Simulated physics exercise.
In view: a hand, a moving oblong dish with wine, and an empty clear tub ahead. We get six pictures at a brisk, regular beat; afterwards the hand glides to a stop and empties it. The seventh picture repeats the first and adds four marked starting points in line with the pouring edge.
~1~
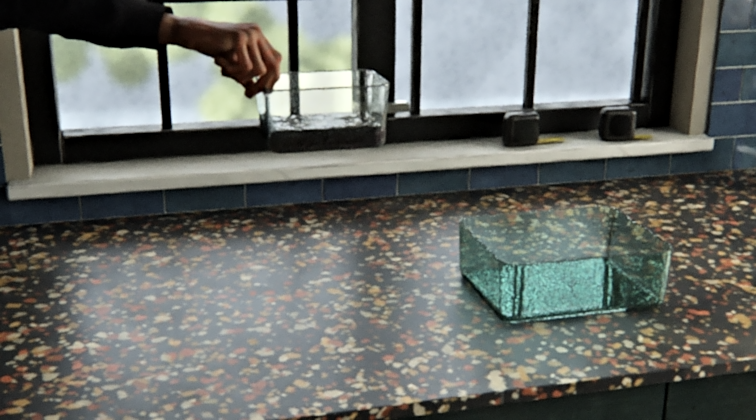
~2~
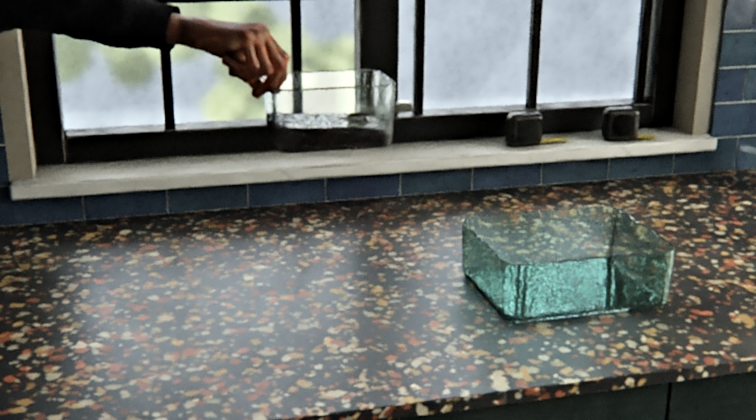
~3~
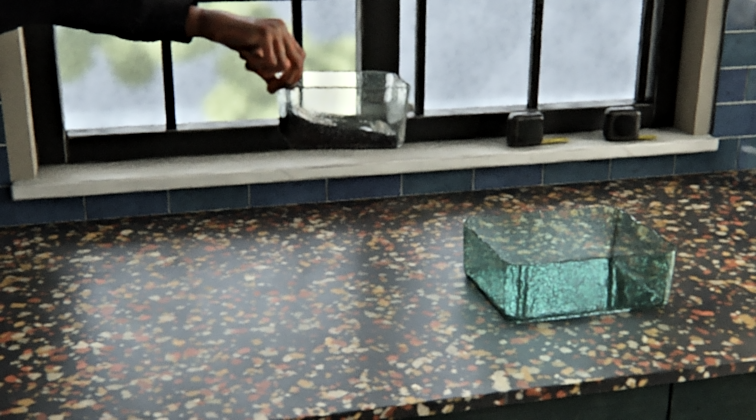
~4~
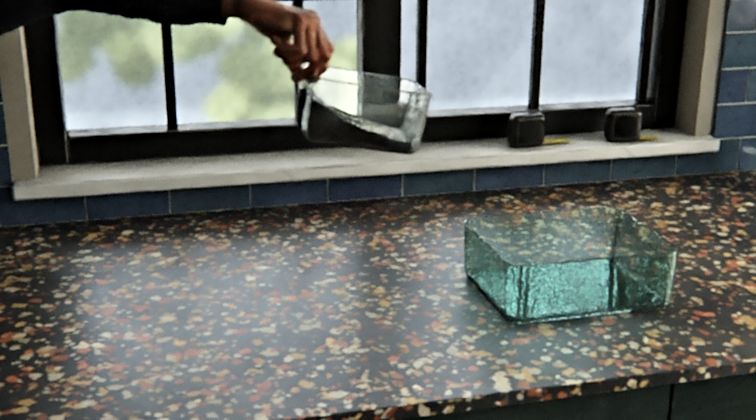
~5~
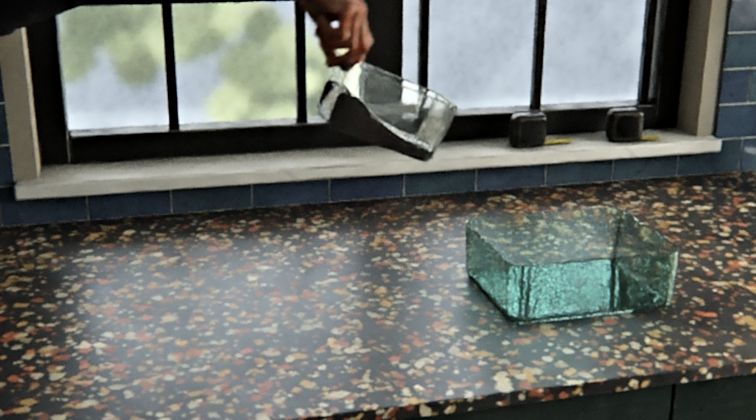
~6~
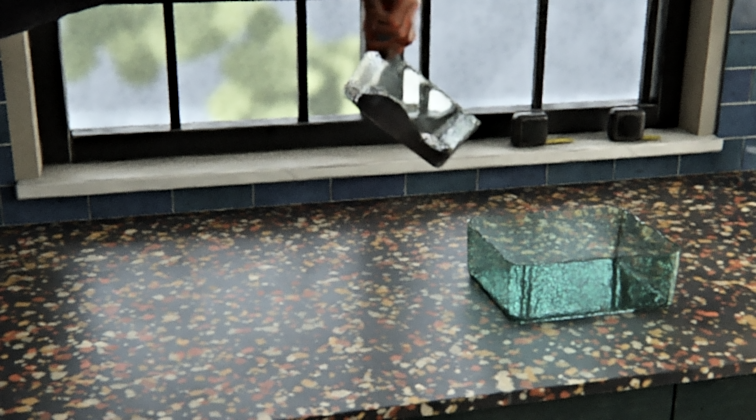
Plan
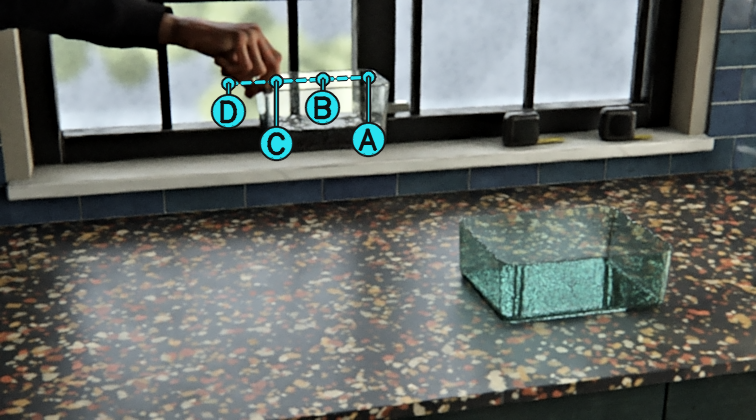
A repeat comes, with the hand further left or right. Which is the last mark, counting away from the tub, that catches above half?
Spot C.
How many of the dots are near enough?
Three of them.
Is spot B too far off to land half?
No, that is safe.
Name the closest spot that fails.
D.
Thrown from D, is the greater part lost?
Yes.
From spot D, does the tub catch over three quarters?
No, less.
In cyan, A at (368, 77); B at (322, 79); C at (276, 81); D at (228, 83).
For spot A, about 89 % lands in the tub, 6 % falls short and 5 % goes beside or beyond.
For spot B, about 67 % lands in the tub, 21 % falls short and 12 % goes beside or beyond.
For spot C, about 65 % lands in the tub, 25 % falls short and 10 % goes beside or beyond.
For spot D, about 33 % lands in the tub, 61 % falls short and 6 % goes beside or beyond.
